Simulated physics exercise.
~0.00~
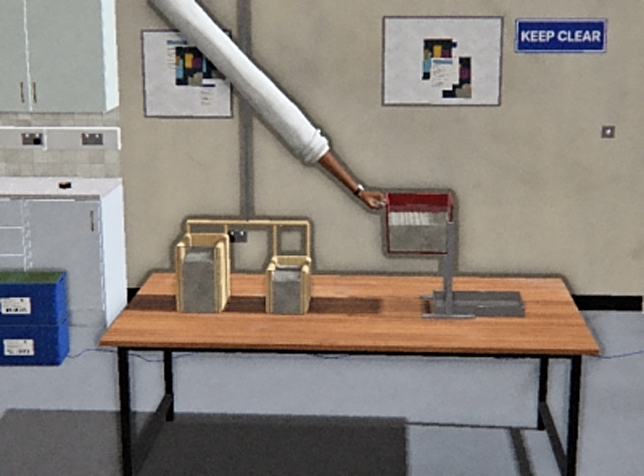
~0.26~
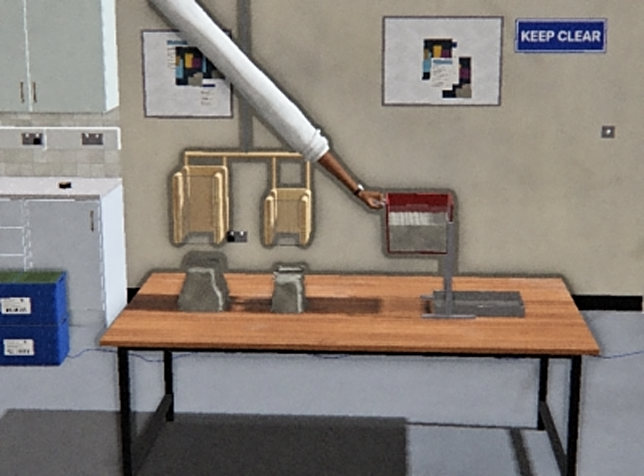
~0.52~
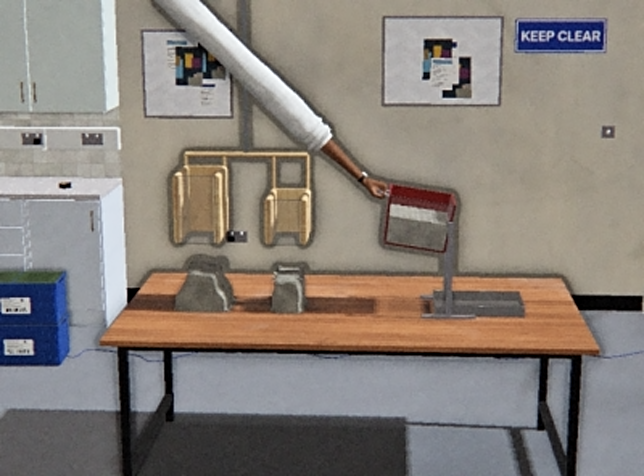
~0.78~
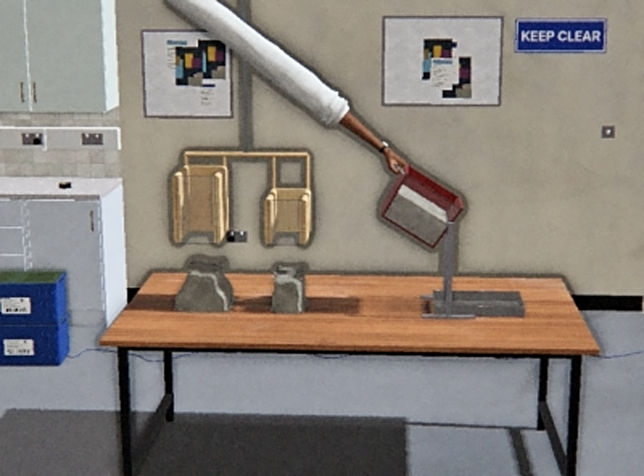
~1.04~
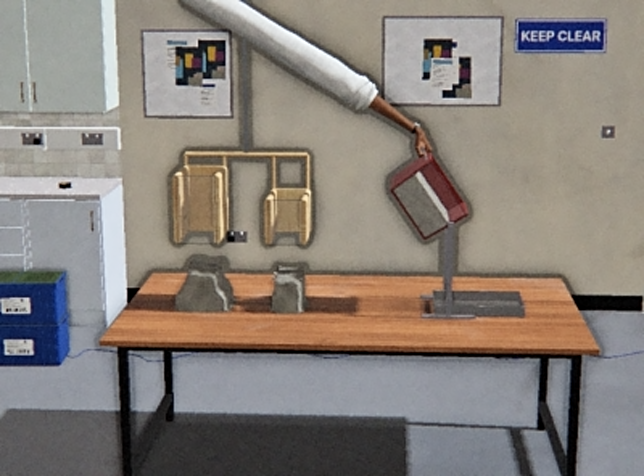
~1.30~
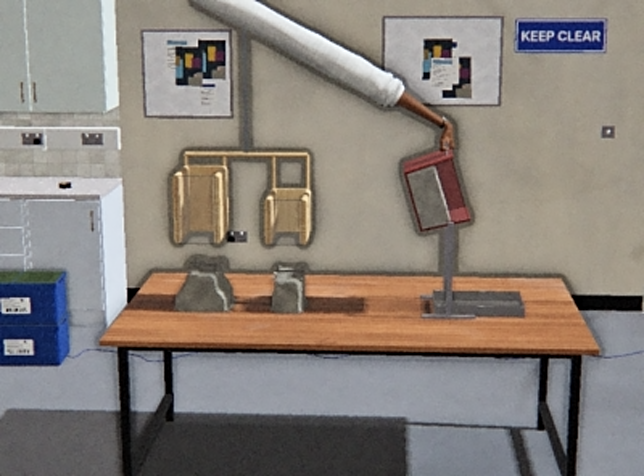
The clip opens with two grey mortar blocks in pale moulds on a table, beside a red tub of mortar on a stand. The joined moulds lift clear and the blocks slump, wider at the base; then a white-sleeved arm tilts the tub steeply rightward, the grey mortar turning with it.
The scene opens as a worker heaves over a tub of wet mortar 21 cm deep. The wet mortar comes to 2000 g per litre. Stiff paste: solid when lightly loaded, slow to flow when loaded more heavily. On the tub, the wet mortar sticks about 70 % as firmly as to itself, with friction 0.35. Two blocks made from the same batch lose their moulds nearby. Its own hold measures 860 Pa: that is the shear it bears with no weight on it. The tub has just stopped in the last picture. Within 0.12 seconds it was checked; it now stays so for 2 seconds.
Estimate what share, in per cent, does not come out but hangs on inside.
Some 100 per cent hangs on inside.
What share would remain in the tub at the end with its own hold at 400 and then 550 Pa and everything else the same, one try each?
First try roughly 95 per cent, second try roughly 100 per cent.
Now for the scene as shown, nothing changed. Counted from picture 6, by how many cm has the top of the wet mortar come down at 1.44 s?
Roughly 0 cm.
After 1.44 s, the tub is at 74 degrees and holds 100 %.
After 1.61 s, the tub is at 74 degrees and holds 100 %.
After 1.78 s, the tub is at 74 degrees and holds 100 %.
After 1.95 s, the tub is at 74 degrees and holds 100 %.
After 3.30 s, the tub is at 74 degrees and holds 100 %.
